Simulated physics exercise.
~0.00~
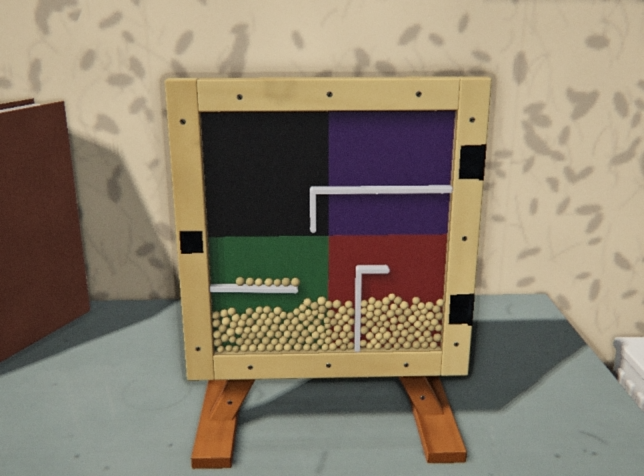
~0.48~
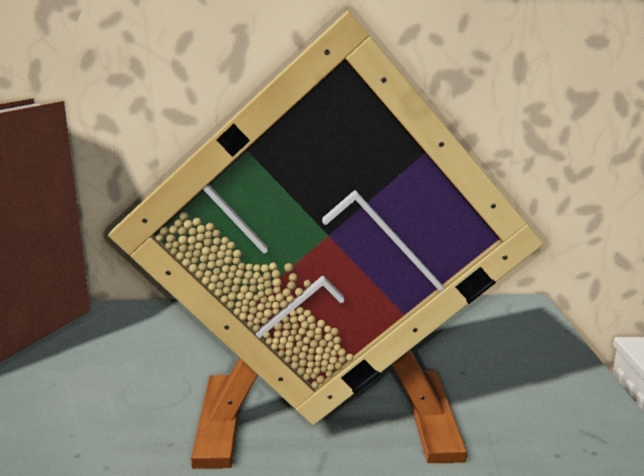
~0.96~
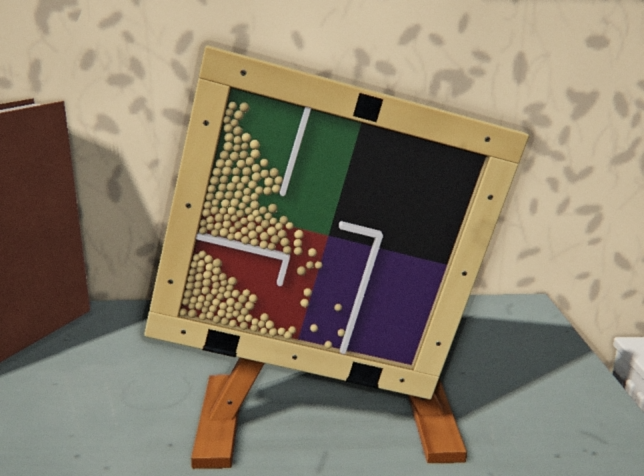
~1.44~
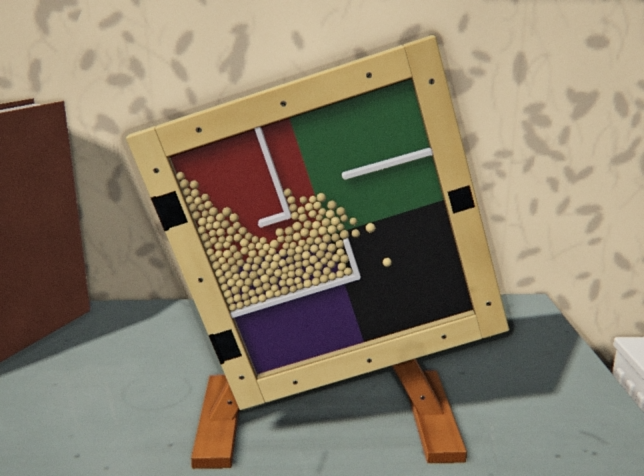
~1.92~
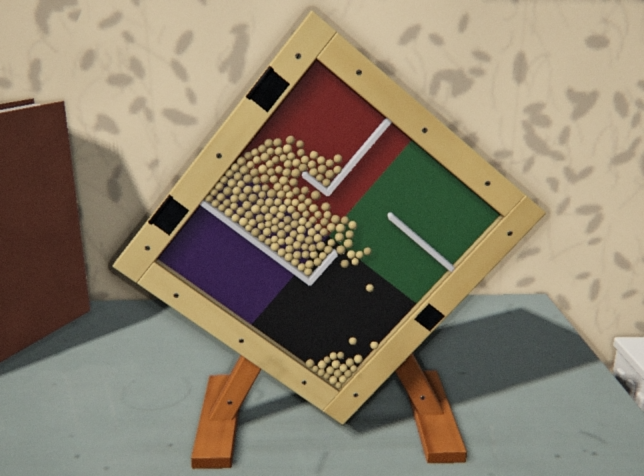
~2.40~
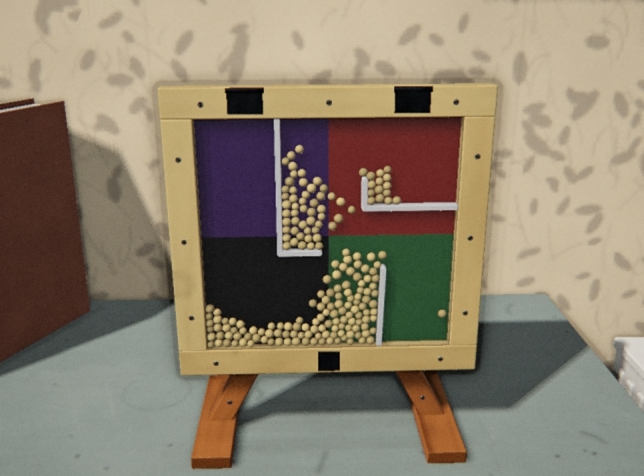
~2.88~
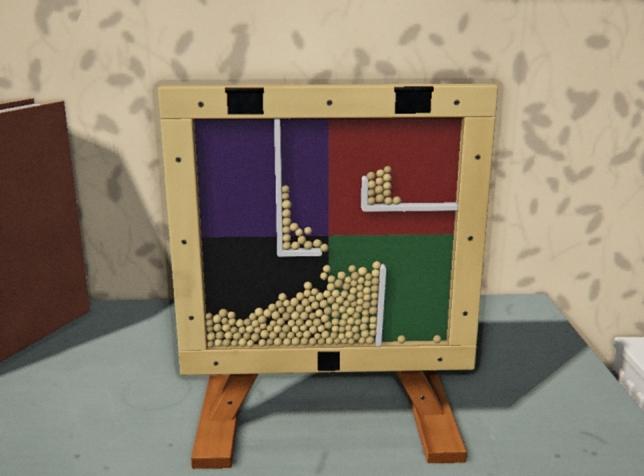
On a tabletop before patterned wallpaper, a framed square case with black, purple, green and red quarters turns counterclockwise on a wooden stand, its pale beans sliding and spilling past white ledges, until it stops and they settle mostly in the black and green quarters, with a few left in red and purple.
